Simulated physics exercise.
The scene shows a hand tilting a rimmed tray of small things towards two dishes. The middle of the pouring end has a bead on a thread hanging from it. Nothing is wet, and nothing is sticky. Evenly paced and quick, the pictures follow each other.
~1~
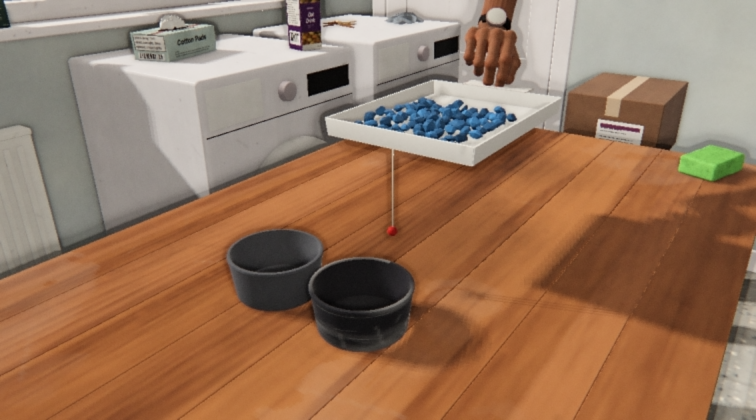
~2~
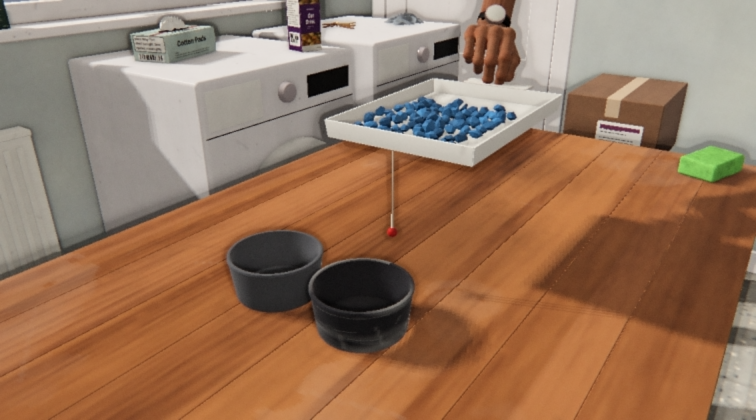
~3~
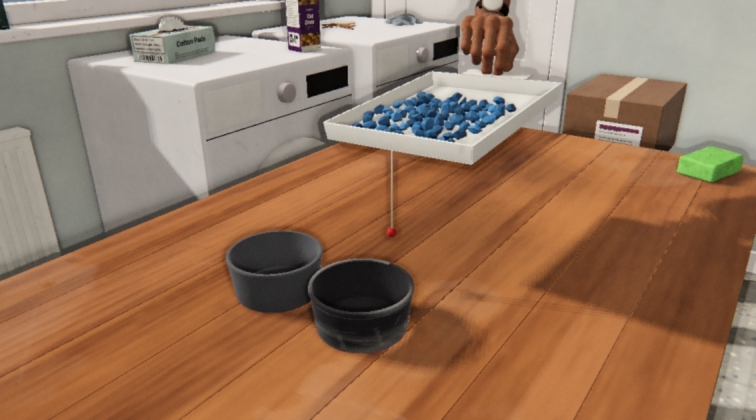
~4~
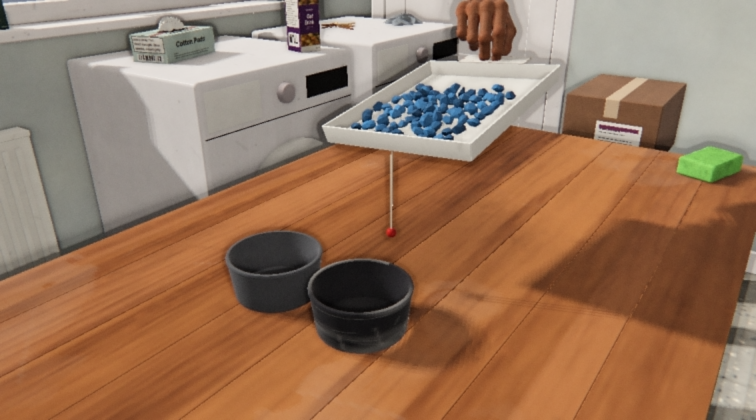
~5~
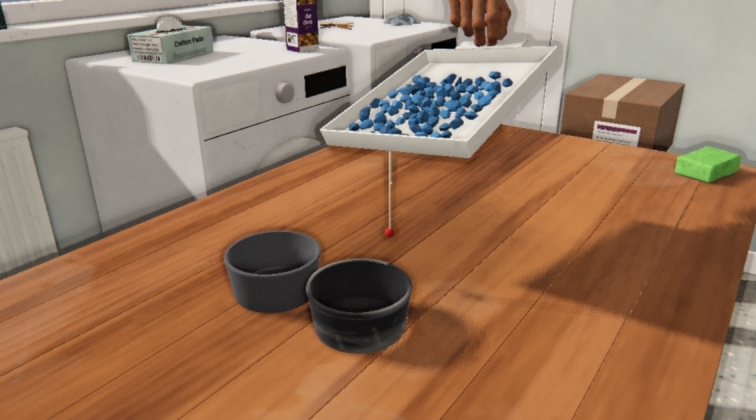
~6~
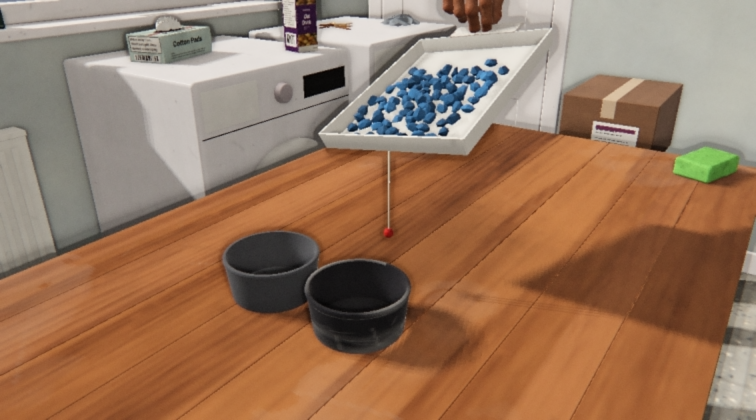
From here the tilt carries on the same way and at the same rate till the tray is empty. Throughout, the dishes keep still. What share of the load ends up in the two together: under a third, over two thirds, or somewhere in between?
Fails to reach a third.
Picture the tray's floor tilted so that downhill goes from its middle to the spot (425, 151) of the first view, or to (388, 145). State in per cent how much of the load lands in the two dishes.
40 and 50 per cent, in that order.
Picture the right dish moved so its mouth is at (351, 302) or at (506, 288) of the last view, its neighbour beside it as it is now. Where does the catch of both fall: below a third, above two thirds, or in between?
Taking the tries in order: Less than a third and under a third.
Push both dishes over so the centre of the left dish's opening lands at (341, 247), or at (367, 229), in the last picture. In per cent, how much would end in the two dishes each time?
I'd expect some 70 percent, and then some 40 percent.
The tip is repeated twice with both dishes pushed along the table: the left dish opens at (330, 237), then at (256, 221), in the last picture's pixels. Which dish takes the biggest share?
Case one: The leftmost one; case two: The rightmost one.
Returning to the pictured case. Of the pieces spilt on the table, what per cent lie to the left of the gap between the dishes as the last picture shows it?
Around 30 percent of the pieces.
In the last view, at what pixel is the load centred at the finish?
Roughly pixel (327, 268).
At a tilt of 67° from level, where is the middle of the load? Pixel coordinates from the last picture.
Near (367, 115).
Soon after the last picture, tray tipped steeply; all on the tray.
A little later, tray tipped past a quarter turn; about a quarter on the tray; a stray few in the right dish; a small part in the left dish; about a third outside both; about a quarter in the air.
Later still, tray tipped past a quarter turn; a small part in the right dish; a small part in the left dish; most outside both.
At rest, tray tipped past a quarter turn; a small part in the right dish; a small part in the left dish; most outside both.
